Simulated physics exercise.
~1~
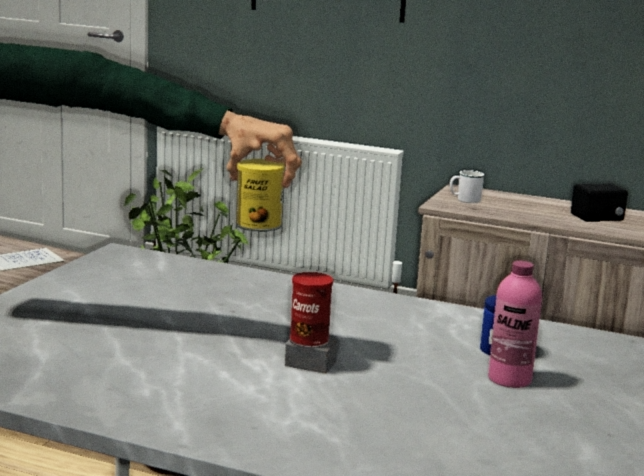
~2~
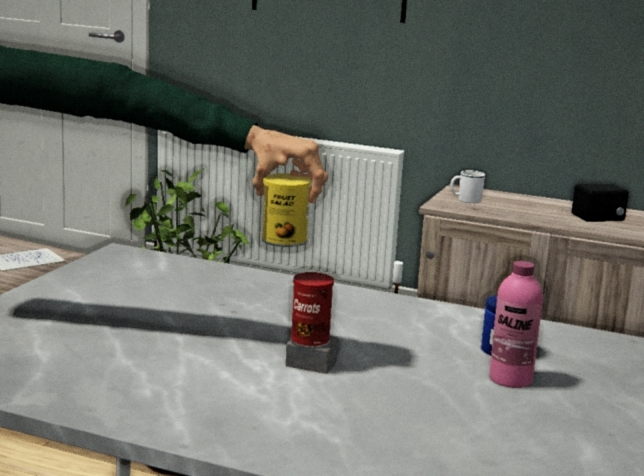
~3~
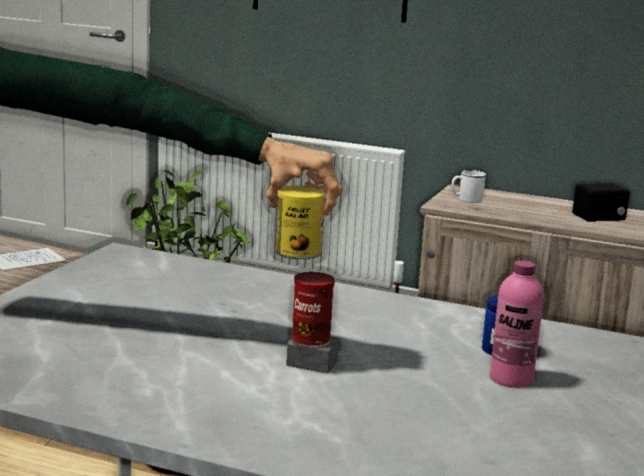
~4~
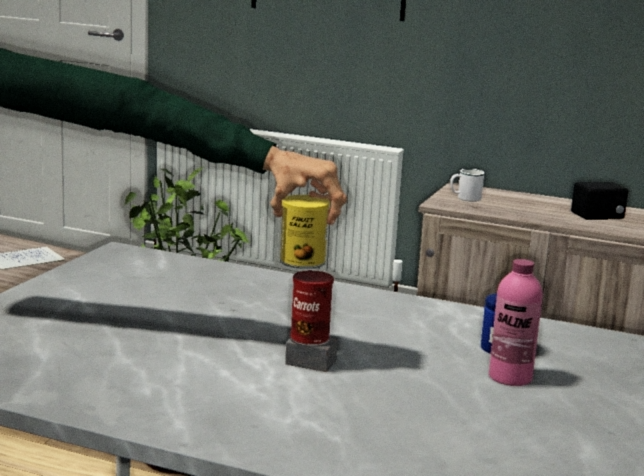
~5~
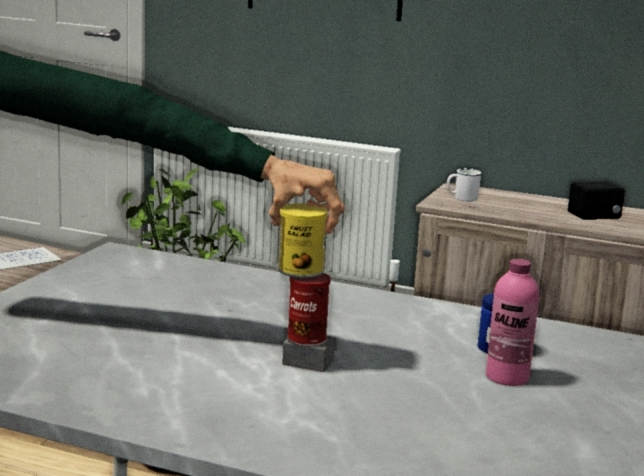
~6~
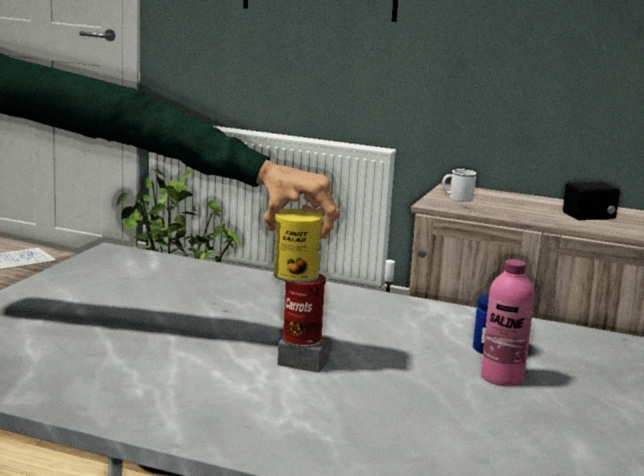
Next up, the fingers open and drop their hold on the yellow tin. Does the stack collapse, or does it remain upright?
It stays intact.
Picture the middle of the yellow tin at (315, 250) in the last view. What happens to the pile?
The pile then stays upright.
Then, 0.50 s past the last view, nothing moves.
Then, 1.30 s past the last view, yellow tin resting near (297, 246).
Finally, all 5 still in place. Final places as the last picture's camera would see them, yellow tin near (297, 246). The pile stays up.
